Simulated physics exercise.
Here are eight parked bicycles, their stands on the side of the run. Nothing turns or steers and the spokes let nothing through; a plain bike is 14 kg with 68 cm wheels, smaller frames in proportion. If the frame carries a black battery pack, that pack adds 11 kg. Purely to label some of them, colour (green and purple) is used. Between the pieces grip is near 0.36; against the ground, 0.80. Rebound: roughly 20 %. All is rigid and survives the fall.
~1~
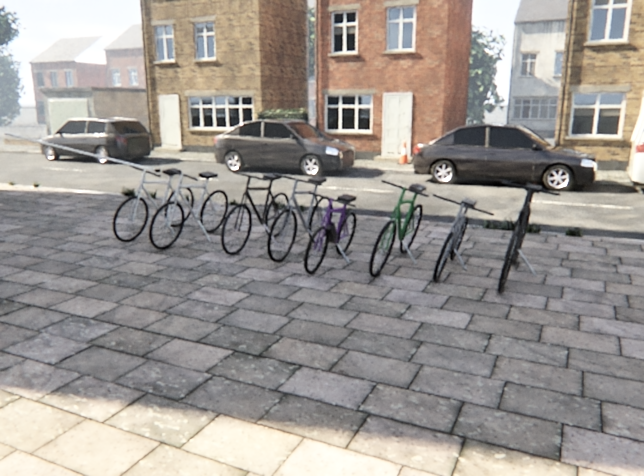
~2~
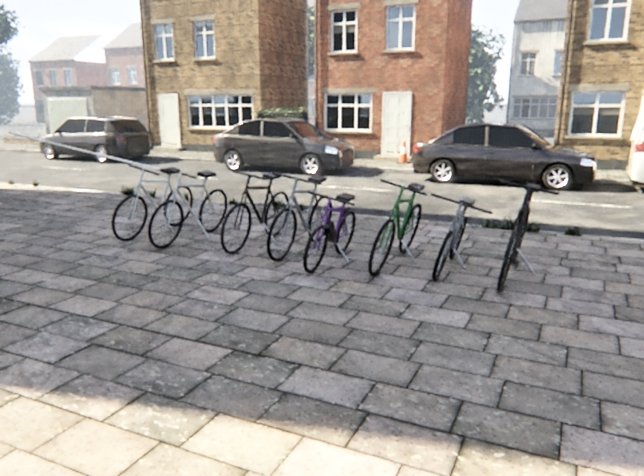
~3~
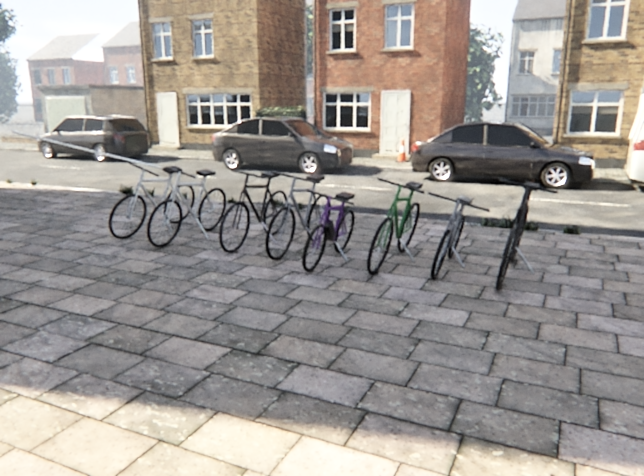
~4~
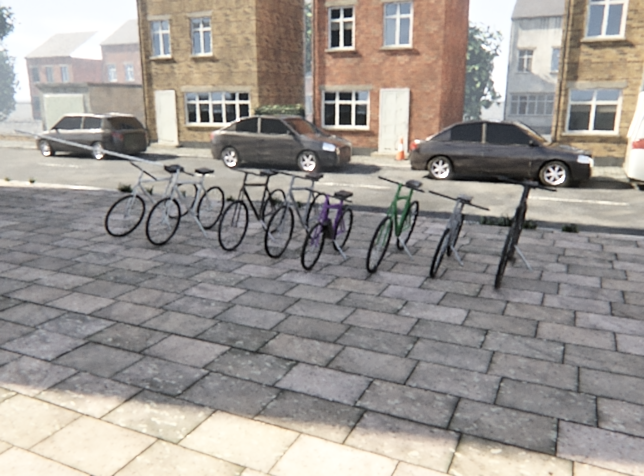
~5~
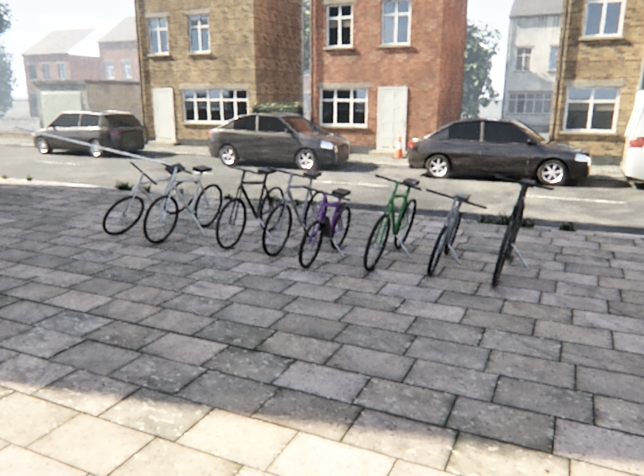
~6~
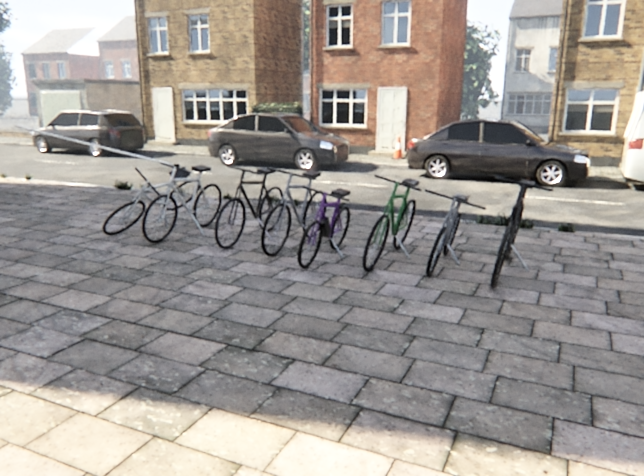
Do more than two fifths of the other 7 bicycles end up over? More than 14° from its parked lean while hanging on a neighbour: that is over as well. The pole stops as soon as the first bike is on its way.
Yes.
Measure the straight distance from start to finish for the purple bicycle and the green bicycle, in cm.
Distances: Purple 50, green 70 (cm).
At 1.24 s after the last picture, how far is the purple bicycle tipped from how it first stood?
Angle at that time, about 0 degrees.
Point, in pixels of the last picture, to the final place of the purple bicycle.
Its middle finishes near pixel (353, 244) of the last picture.
Then, 1.24 s later than the last frame, 2 of the 7 other bicycles over.
Then, 2.94 s later than the last frame, 5 of the 7 other bicycles over; purple bicycle tilted 68°; green bicycle tilted 36°.
When it is over, 7 of the 7 other bicycles over; green bicycle tilted 68°; purple bicycle tilted 67°. That is 100 per cent. Not one is left standing. In pixels of the last frame, middles, green bicycle near (439, 246), purple bicycle near (353, 244).
